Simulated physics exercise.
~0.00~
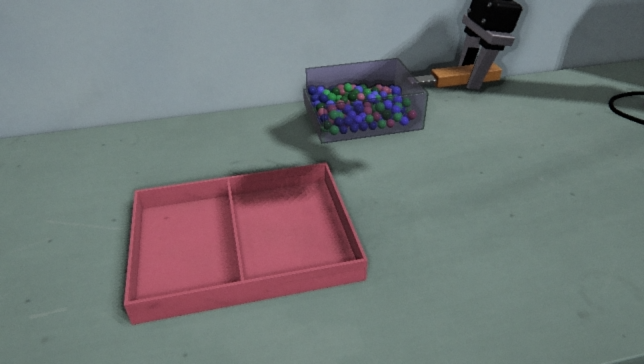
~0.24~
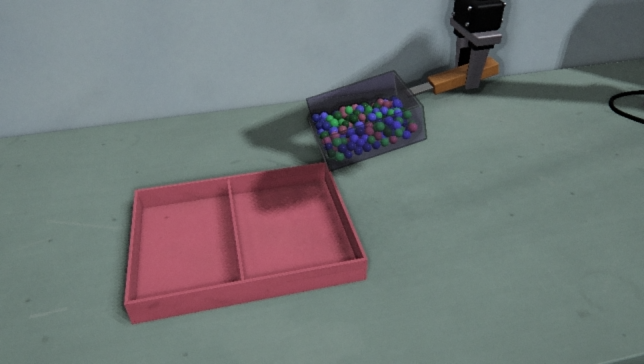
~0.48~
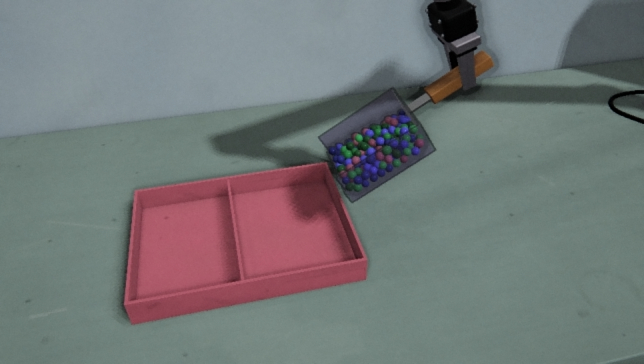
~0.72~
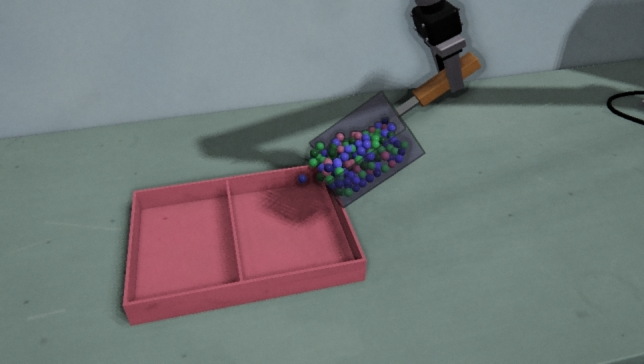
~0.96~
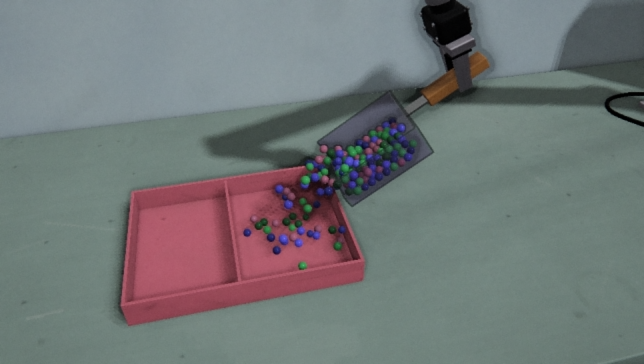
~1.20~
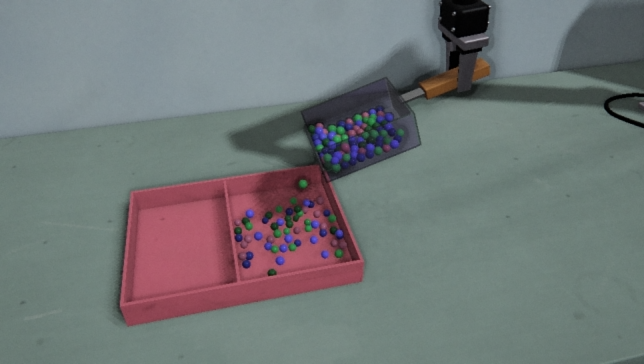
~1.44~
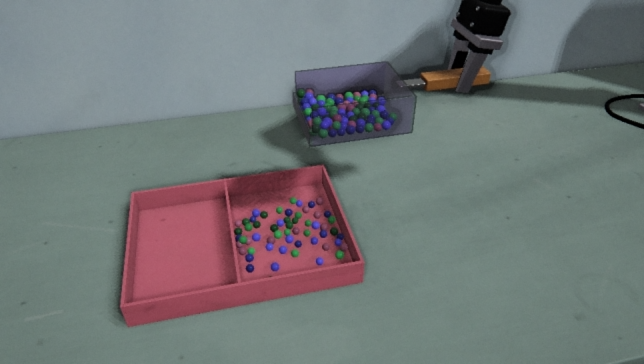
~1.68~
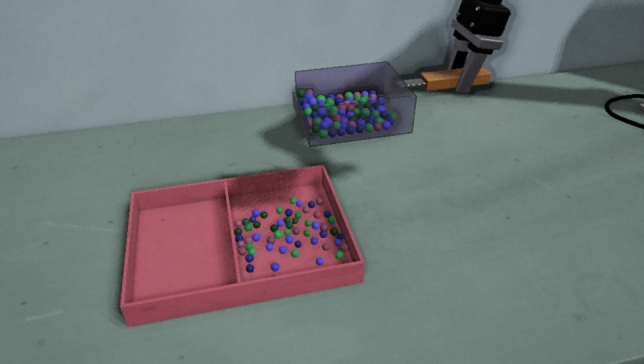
The footage shows a robot gripper tilting a clear, handled box of small colourful balls down to the left, spilling some into the right compartment of a divided red tray, then levelling the box with many balls still inside while the left compartment stays empty.
